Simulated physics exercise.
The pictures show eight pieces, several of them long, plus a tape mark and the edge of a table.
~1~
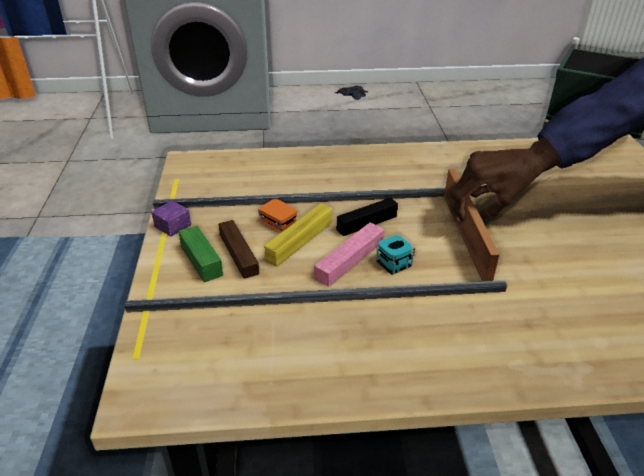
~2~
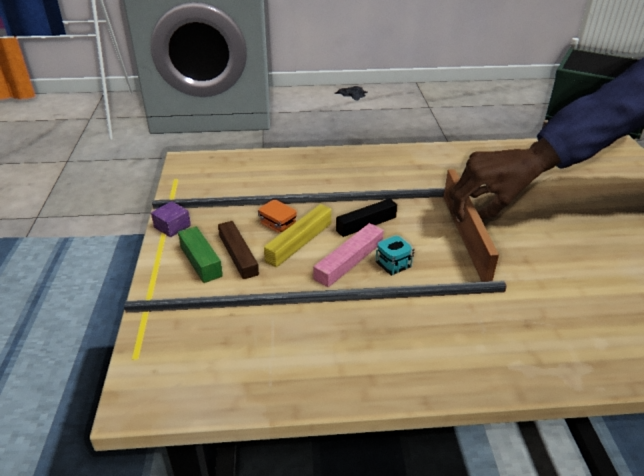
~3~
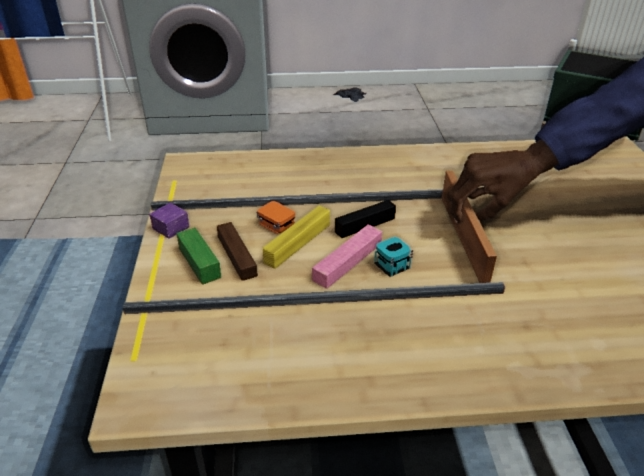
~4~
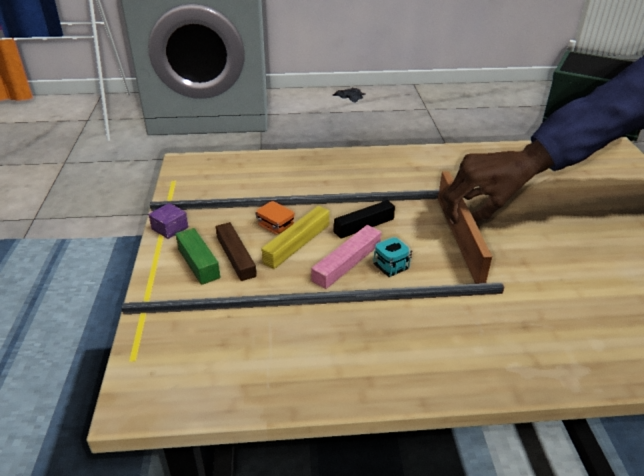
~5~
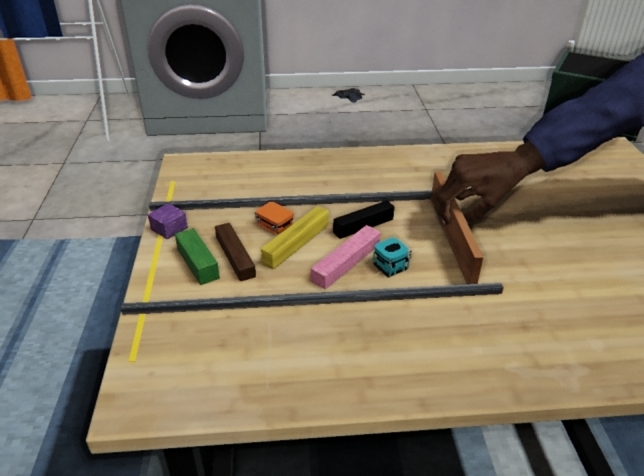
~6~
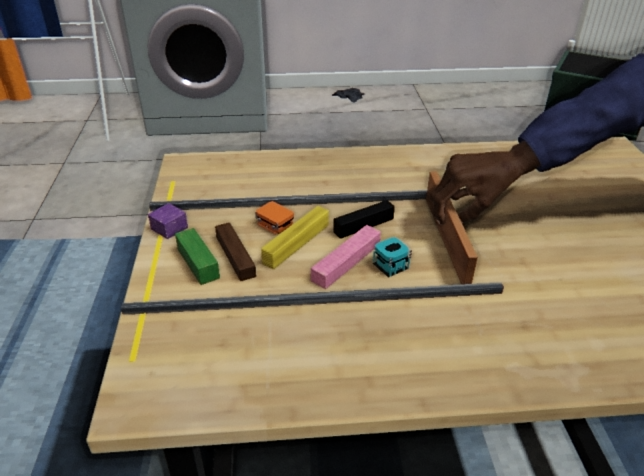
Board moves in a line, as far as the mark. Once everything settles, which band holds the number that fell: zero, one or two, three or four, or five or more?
It is in the band five or more.
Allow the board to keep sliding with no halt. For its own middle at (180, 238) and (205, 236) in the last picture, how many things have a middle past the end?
Expected counts: 4, then 3.
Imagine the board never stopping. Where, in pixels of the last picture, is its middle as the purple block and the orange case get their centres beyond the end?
First it's close to (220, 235), next close to (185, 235).
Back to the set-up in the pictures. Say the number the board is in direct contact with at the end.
The number is 1.
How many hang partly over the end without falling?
Counting them gives 1.
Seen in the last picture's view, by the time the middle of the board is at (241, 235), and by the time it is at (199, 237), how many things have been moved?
At the first spot the count is 8, and at the second it is 8.
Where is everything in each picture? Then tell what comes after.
Purple block (172, 218); green bar (200, 253); brown stick (238, 248); board (469, 222); tape (160, 252), in the first frame.
Green bar (200, 254); yellow stick (299, 235), in the second frame.
Brown stick (236, 250); pink bar (348, 255), in the third frame.
Purple block (169, 221); orange case (276, 219), in the fourth frame.
Green bar (197, 256); board (454, 225), in the fifth frame.
Purple block (168, 221); green bar (197, 255); brown stick (235, 251); board (449, 225); tape (157, 254), in the sixth frame.
Soon after, none off yet; purple block at rest near (168, 221); green bar at rest near (197, 255); brown stick at rest near (235, 251).
Then, none off yet; purple block moving near (163, 219); green bar moved a little near (158, 257); brown stick moved about its own width near (177, 250).
At rest, the number that fall off is five or more; fallen, black stick, pink bar, yellow stick, orange case, brown stick, green bar and purple block.
